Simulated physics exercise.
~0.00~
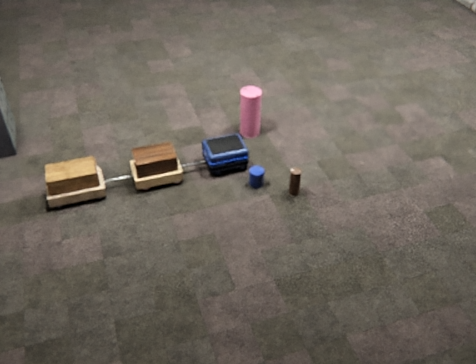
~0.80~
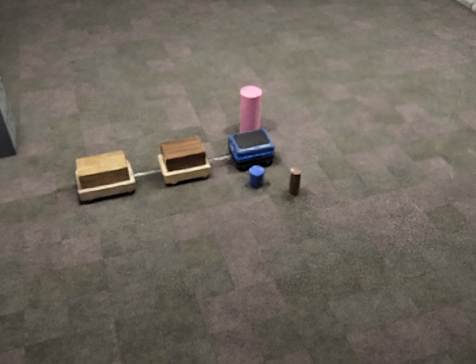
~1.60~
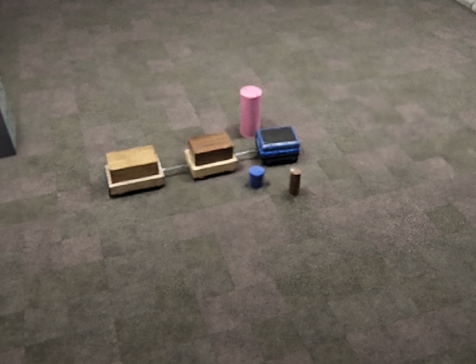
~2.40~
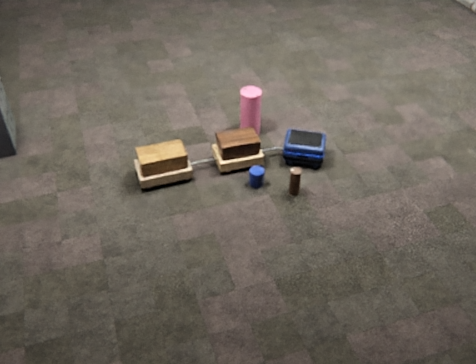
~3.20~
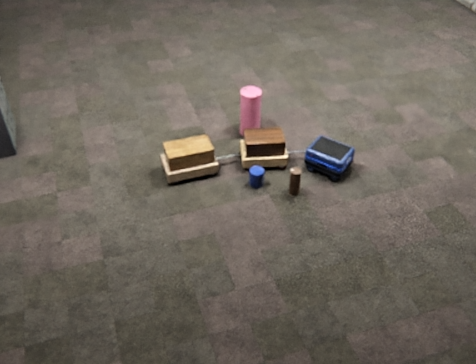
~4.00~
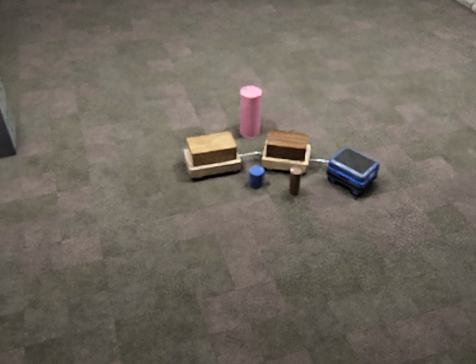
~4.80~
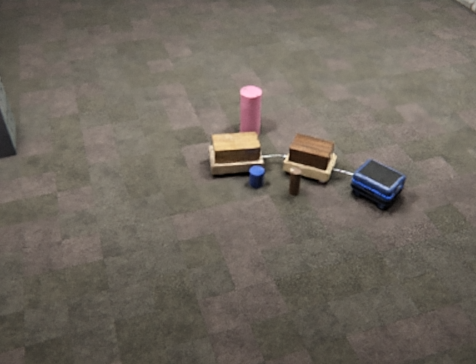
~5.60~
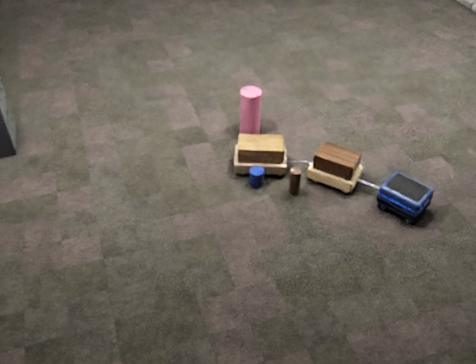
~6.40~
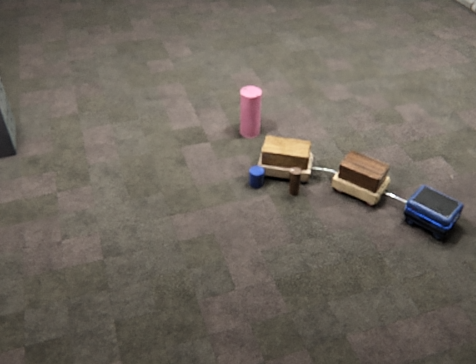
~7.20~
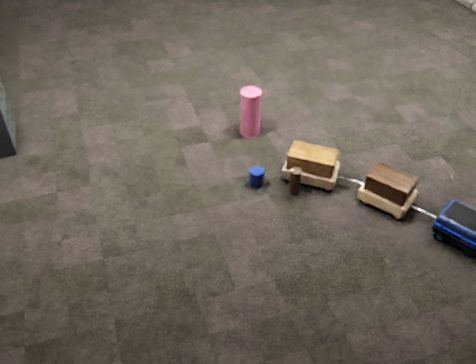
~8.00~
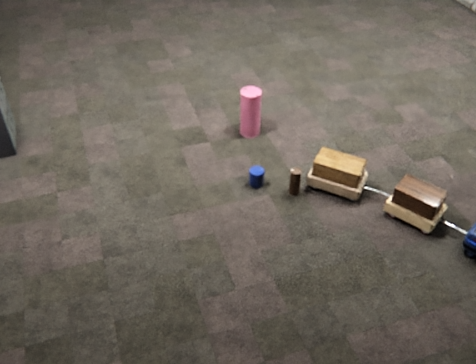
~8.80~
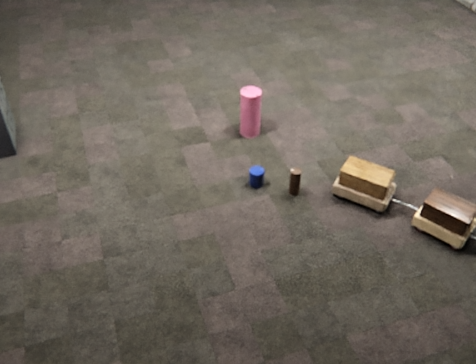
On a carpeted floor, a blue tug pulls two carts rightward past three objects left standing.
